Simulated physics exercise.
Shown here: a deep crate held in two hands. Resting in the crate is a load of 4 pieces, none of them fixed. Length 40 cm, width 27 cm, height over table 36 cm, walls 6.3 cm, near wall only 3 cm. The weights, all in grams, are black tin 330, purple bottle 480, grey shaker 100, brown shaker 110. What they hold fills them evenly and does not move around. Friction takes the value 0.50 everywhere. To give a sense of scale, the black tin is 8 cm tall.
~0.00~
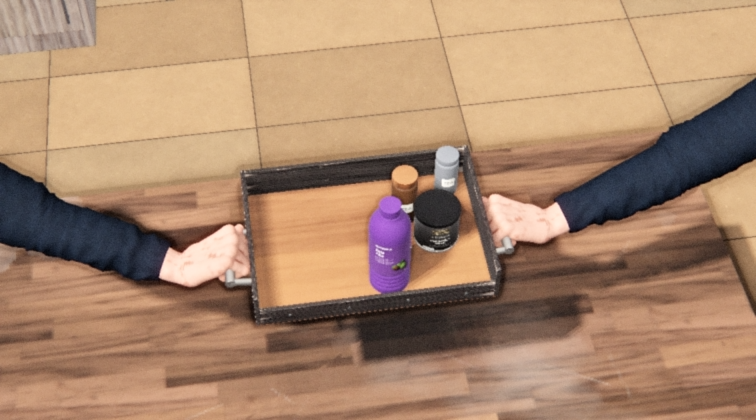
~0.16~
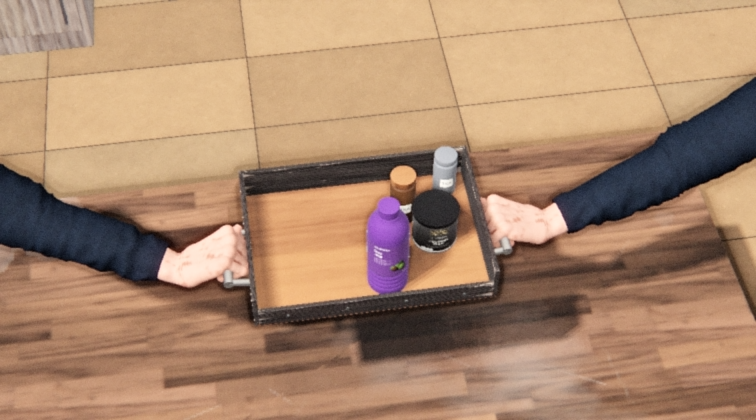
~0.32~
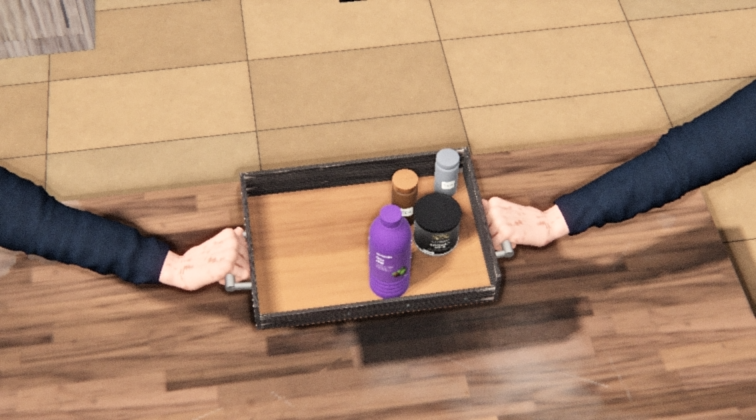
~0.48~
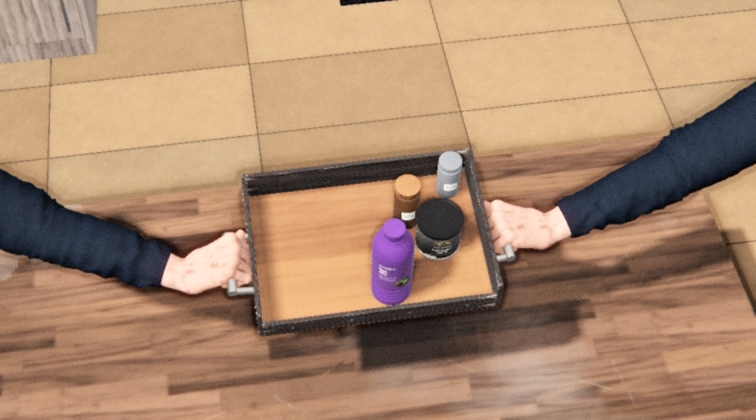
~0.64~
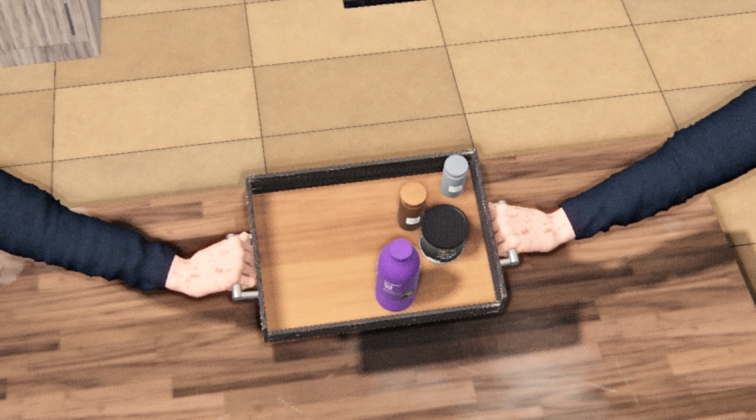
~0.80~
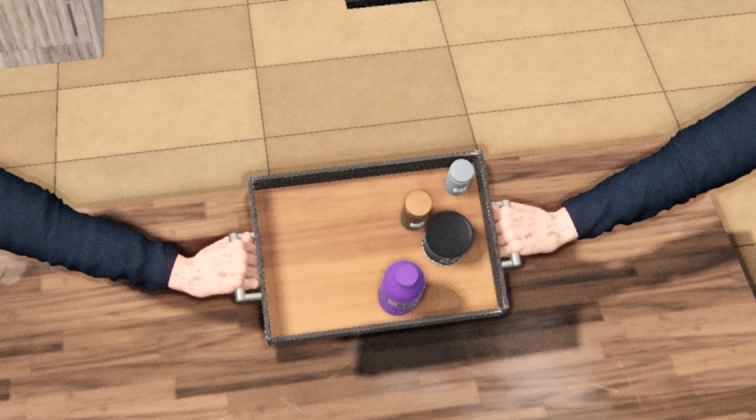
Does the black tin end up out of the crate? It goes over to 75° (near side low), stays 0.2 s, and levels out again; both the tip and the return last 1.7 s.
Yes.
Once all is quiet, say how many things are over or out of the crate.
4.
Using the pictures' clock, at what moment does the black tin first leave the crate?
It happens at about 1.4 s.
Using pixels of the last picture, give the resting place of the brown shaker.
Roughly at (397, 276) in the last picture.
After 1.10 s, tip 50°, near side down; purple bottle now out of the crate; black tin moved 7 cm near (453, 288); brown shaker 60° off its base.
After 1.50 s, tip 70°, near side down; black tin now out of the crate; grey shaker on its side; brown shaker on its side.
After 2.60 s, tip 56°, near side down; grey shaker on its side; brown shaker on its side.
After 3.10 s, tip 19°, near side down; grey shaker on its side; brown shaker on its side.
In the end (4.2 s), out of the crate, black tin and purple bottle; toppled in the crate, grey shaker and brown shaker.
